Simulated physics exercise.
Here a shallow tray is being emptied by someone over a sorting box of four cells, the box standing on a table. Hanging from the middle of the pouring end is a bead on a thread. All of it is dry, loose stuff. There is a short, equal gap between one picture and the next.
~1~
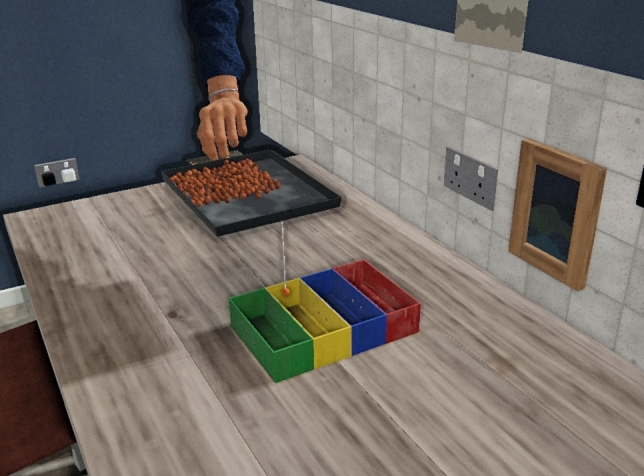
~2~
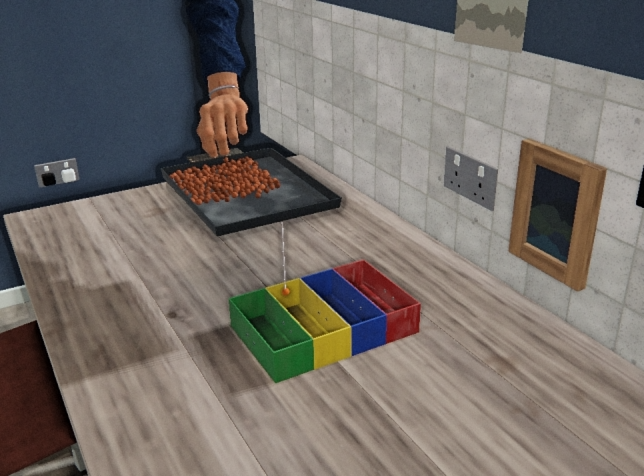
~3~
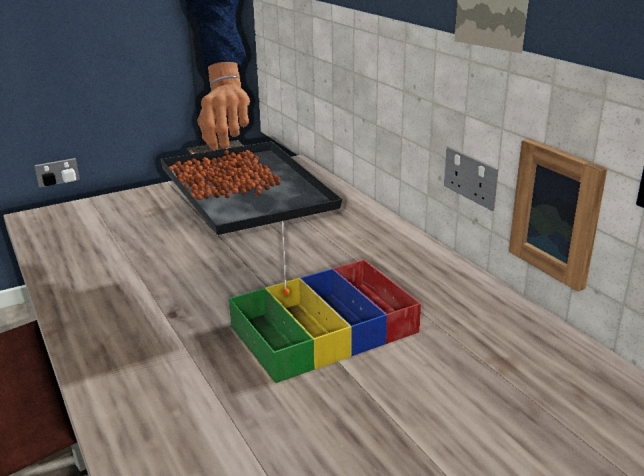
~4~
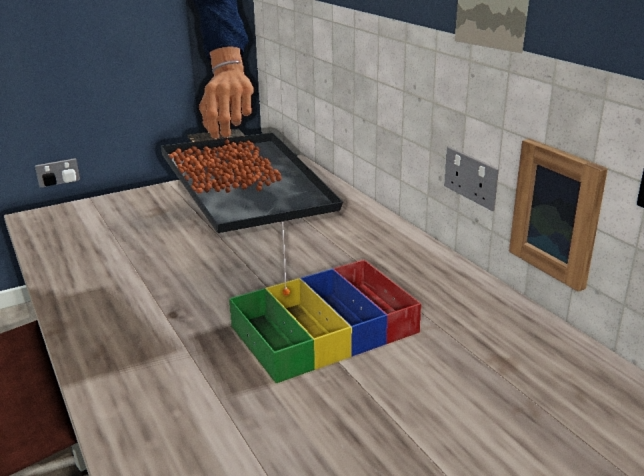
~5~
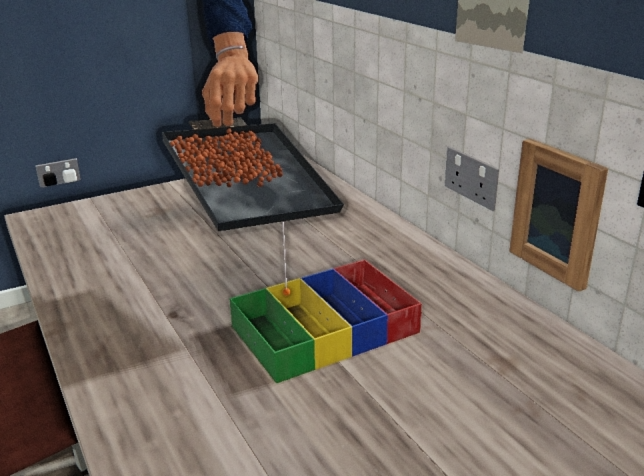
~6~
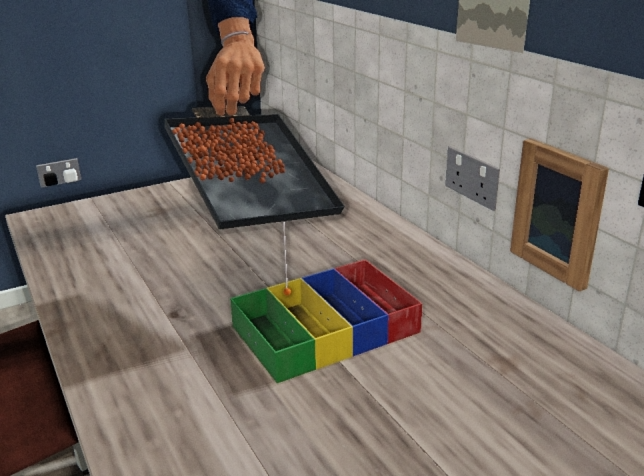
A hand slowly raising the back of a dark tray of reddish-brown pellets behind a four-coloured sorting box on a table.
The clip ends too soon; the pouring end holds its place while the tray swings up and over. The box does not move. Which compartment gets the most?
The blue compartment.
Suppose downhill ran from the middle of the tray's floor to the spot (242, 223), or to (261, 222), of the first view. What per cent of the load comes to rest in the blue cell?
In order: About 0, then 0 percent.
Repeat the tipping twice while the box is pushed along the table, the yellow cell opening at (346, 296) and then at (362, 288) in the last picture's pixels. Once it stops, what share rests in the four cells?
About 90 in a hundred, then about 80 in a hundred.
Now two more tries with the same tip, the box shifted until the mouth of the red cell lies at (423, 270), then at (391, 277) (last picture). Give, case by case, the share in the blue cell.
In order, 0 % and 30 %.
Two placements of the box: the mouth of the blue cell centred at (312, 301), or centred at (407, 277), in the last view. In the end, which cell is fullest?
Attempt 1 - the red one; attempt 2 - the green cell.
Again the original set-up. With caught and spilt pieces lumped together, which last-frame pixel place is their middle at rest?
Somewhere around (340, 325) in the last picture.
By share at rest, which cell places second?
The cell in yellow.
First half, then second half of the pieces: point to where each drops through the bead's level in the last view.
I'd put it at roughly (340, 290), and after that at roughly (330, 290).
Shortly afterwards, tray tipped steeply; all but a few on the tray; only a few in the blue cell; a little falling or outside the box.
Next, tray tipped past a quarter turn; near two thirds on the tray; near a quarter in the blue cell; a little in the yellow cell; a little in the red cell; only a few in the green cell; only a few falling or outside the box.
Some moments later, tray tipped past a quarter turn; near two thirds in the blue cell; near a quarter in the yellow cell; a little in the red cell; a little in the green cell; only a few falling or outside the box.
In the end, tray tipped past a quarter turn; near two thirds in the blue cell; near a quarter in the yellow cell; a little in the red cell; a little in the green cell; only a few outside the box.
